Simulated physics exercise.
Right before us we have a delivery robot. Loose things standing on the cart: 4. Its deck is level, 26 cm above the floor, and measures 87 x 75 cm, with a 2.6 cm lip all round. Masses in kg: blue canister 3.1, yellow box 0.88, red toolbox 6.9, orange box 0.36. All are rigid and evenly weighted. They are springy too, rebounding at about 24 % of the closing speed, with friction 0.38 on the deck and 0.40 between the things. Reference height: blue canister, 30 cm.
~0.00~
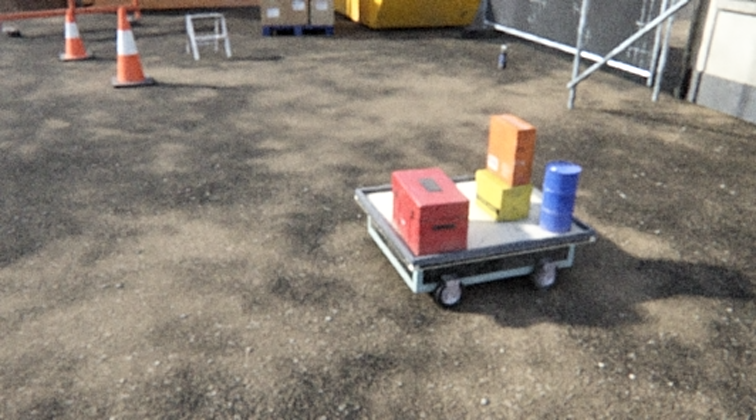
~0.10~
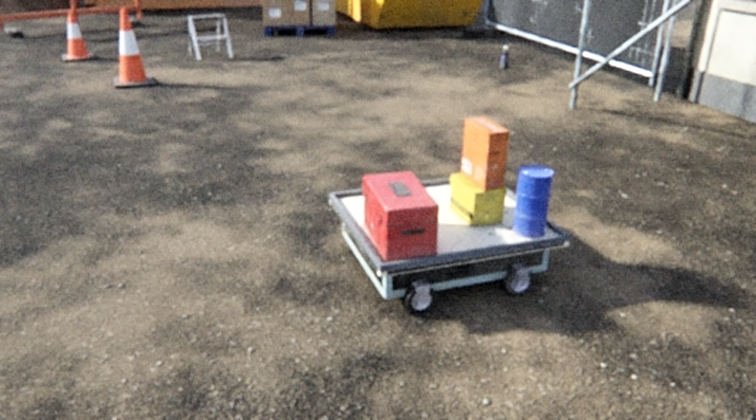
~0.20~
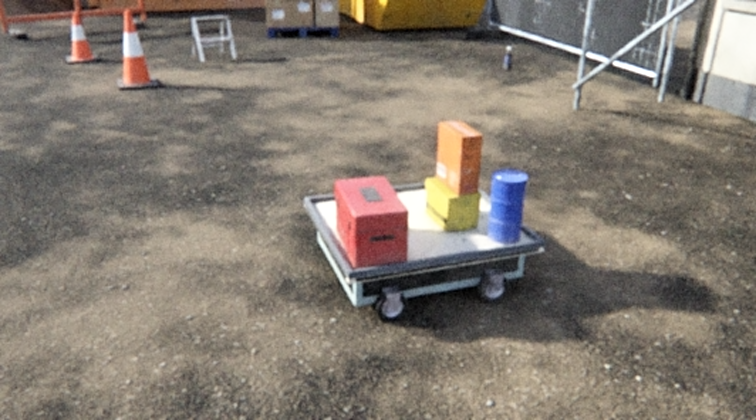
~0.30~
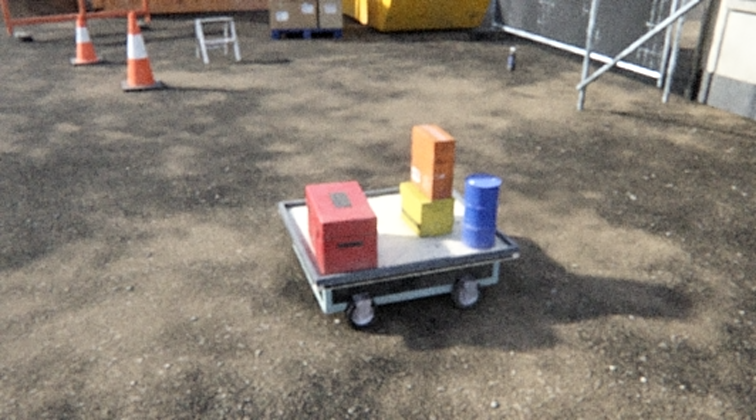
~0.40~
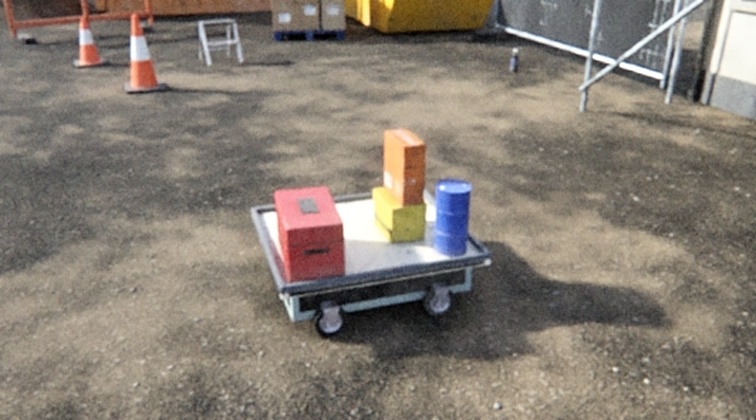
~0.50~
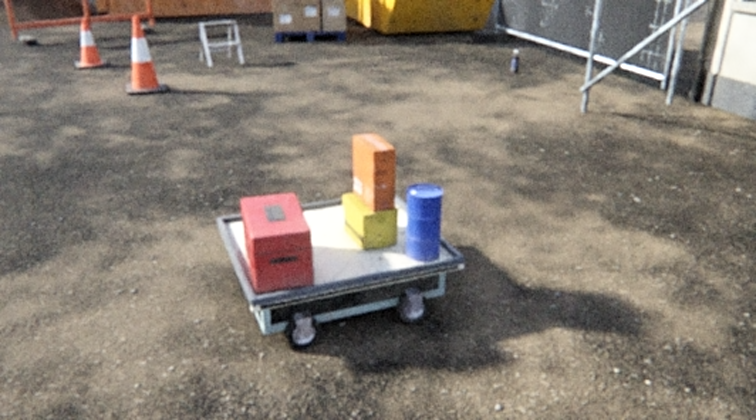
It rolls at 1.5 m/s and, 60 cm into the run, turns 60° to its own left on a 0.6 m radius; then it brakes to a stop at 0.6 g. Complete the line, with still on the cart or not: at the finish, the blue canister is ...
At the finish, the blue canister is still there.
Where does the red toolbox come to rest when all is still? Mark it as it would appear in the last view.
About (118, 402).
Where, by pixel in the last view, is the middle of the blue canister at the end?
You'll find it at about (319, 302).
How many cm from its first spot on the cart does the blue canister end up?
About 8 cm.
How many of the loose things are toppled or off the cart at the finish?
0.
After 0.70 s, 105 cm covered, turned 29°; red toolbox slid 17 cm.
After 0.80 s, 120 cm covered, turned 43°; red toolbox slid 26 cm.
After 1.00 s, 150 cm covered, turned 60°; red toolbox slid 33 cm.
After 1.30 s, 172 cm covered, turned 60°, stopped; blue canister slid 6 cm near (321, 298); red toolbox slid 31 cm; orange box slid 11 cm.
At rest (1.8 s), not toppled but over 10 cm from the start, red toolbox and orange box; the other 2 in place, give or take 10 cm. In the last view, blue canister near (319, 302).
